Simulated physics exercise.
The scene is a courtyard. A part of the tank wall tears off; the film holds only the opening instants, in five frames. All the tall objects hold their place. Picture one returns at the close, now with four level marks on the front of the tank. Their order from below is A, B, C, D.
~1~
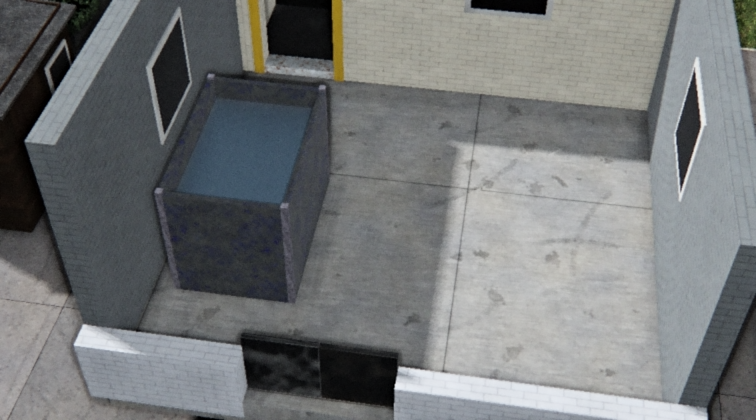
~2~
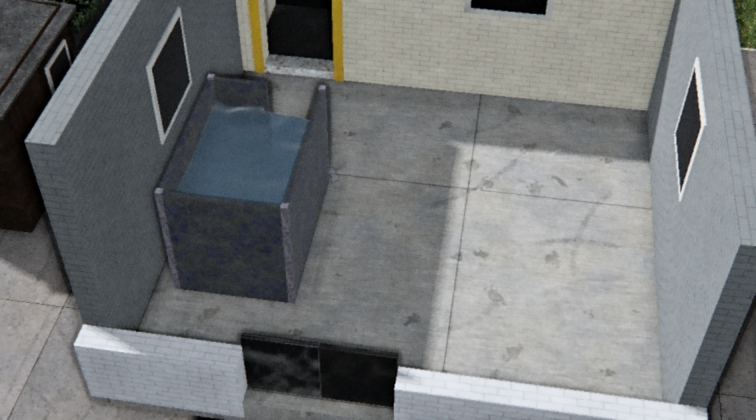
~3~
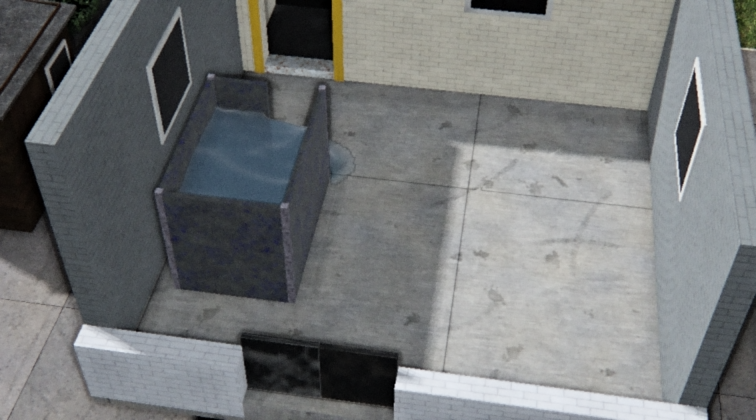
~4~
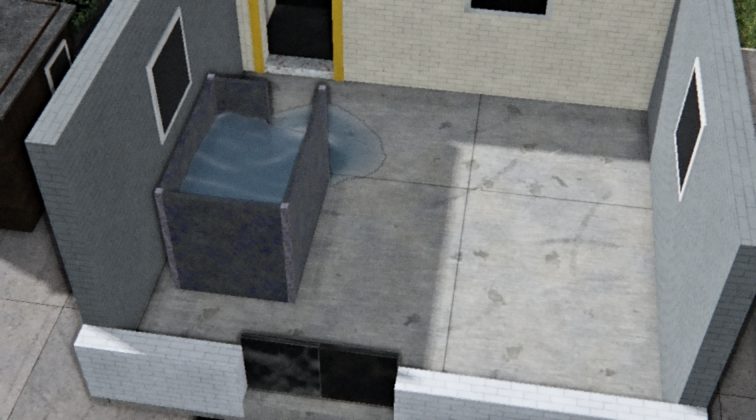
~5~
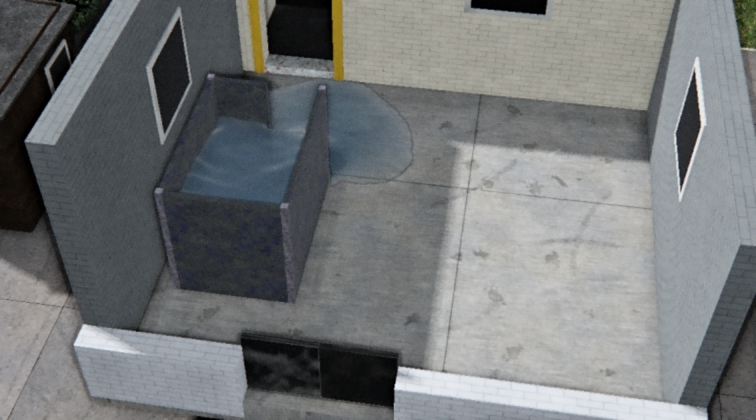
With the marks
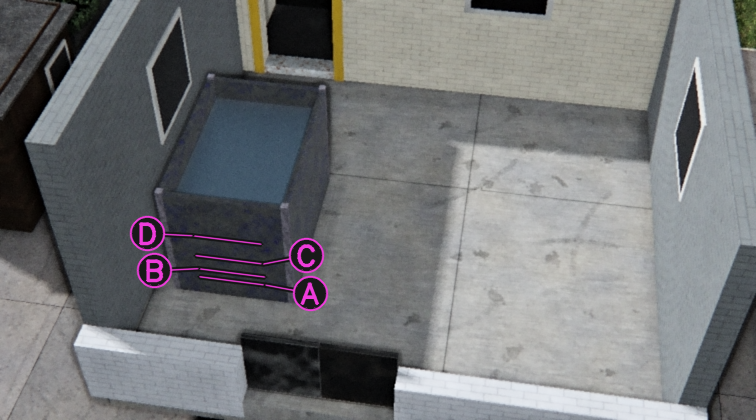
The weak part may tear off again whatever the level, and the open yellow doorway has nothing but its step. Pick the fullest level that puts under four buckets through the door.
Level B just does it.
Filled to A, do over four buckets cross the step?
No, that is safe.
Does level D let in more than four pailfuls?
Yes, that goes wrong.
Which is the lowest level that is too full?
Here it is level C.
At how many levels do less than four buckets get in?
Two of them.
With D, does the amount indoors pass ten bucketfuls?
Yes.
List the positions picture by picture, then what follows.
Water in the tank at rest, its middle at (247, 155); foot of the yellow doorway at (300, 76); shut gate at (320, 353).
Water covers 1 % of the ground, its front hidden from here.
Water covers 3 % of the ground and shows as far out as (345, 157).
Water covers 7 % of the ground and shows as far out as (374, 147).
Water covers 15 % of the ground and shows as far out as (363, 90).
On the marked copy, A at (232, 280); B at (231, 272); C at (229, 259); D at (226, 239); from the bottom up A, B, C, D.
If A is chosen, nothing gets over.
If B is chosen, a bucket or two gets in.
If C is chosen, about 10 bucketfuls get in.
If D is chosen, dozens of bucketfuls pour in.
